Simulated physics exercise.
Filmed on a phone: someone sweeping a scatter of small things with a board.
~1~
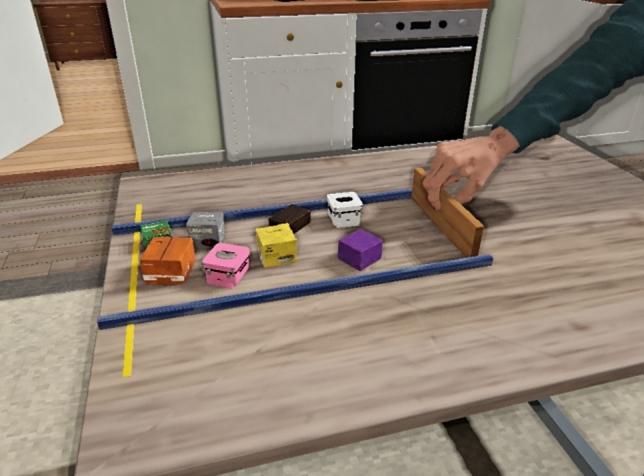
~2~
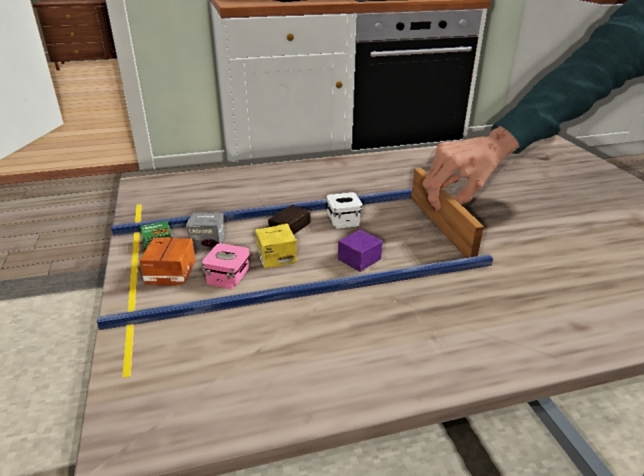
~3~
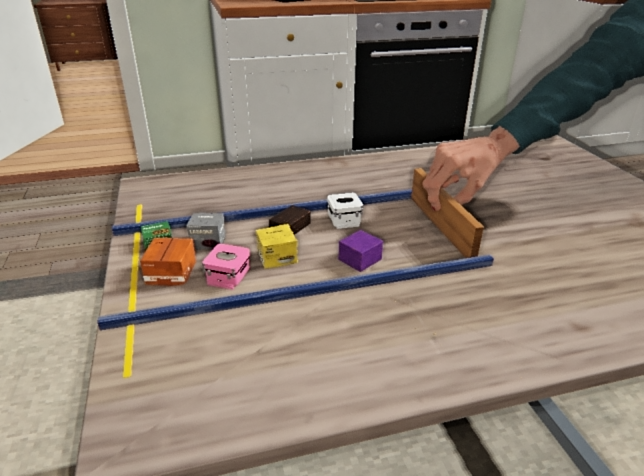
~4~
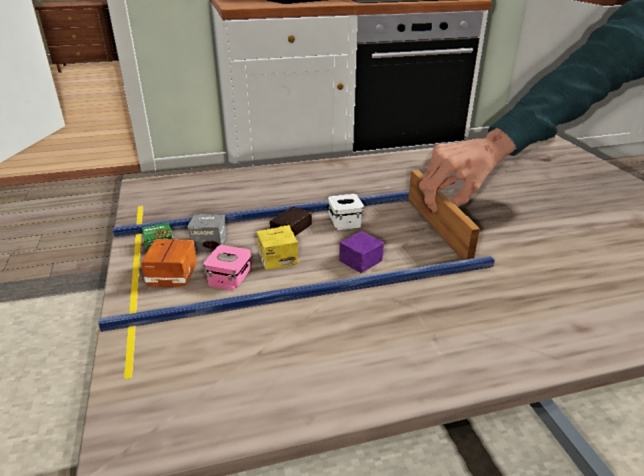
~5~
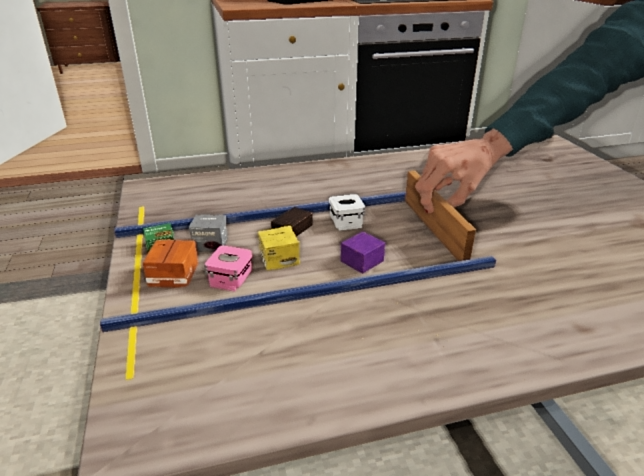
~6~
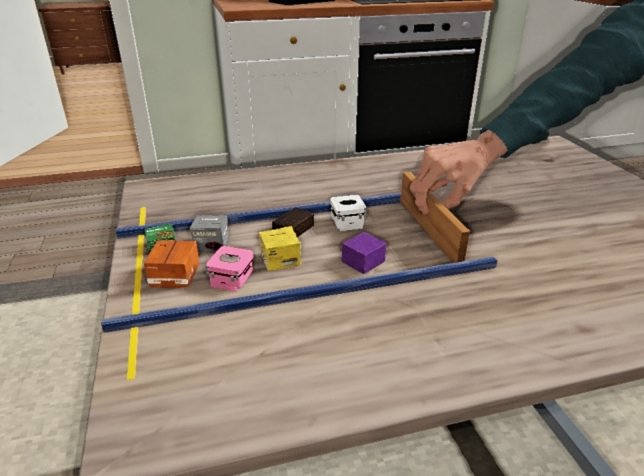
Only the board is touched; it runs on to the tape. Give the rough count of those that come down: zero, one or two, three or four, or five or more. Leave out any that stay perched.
Outcome: The number that fall off is five or more.
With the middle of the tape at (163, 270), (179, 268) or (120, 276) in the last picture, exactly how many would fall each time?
The counts: 3, 3 and 8.
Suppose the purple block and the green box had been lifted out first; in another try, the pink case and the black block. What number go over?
Fallen: 3, and 3 in the other try.
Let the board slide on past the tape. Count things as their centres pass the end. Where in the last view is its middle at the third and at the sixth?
At (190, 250) for the third, at (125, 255) for the sixth.
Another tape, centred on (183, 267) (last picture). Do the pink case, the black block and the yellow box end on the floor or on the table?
The pink case is kept; the black block stays on; the yellow box does not fall.
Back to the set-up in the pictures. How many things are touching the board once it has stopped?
In contact: 3.
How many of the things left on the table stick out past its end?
That would be 3.
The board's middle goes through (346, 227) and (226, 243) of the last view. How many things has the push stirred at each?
At the one place 3, at the other 8.
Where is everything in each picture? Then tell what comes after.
The first frame shows green box (157, 236); orange box (169, 261); grey box (207, 230); board (443, 211); tape (134, 270).
The second frame shows orange box (169, 261); white case (344, 210).
The third frame shows grey box (207, 231); board (443, 211).
The fourth frame shows green box (158, 238); pink case (229, 267).
The fifth frame shows orange box (172, 263); purple block (363, 252).
The sixth frame shows green box (161, 239); orange box (173, 264); grey box (210, 234); board (431, 215); tape (138, 273).
A little later, none off yet; green box at rest near (161, 239); orange box at rest near (173, 264); grey box at rest near (210, 234).
Next, none off yet; green box shifted about its own width near (128, 242); orange box shifted about its own width near (146, 268); grey box shifted well along near (157, 241).
When it is over, the number that fall off is five or more; down, black block, pink case, grey box, orange box and green box.
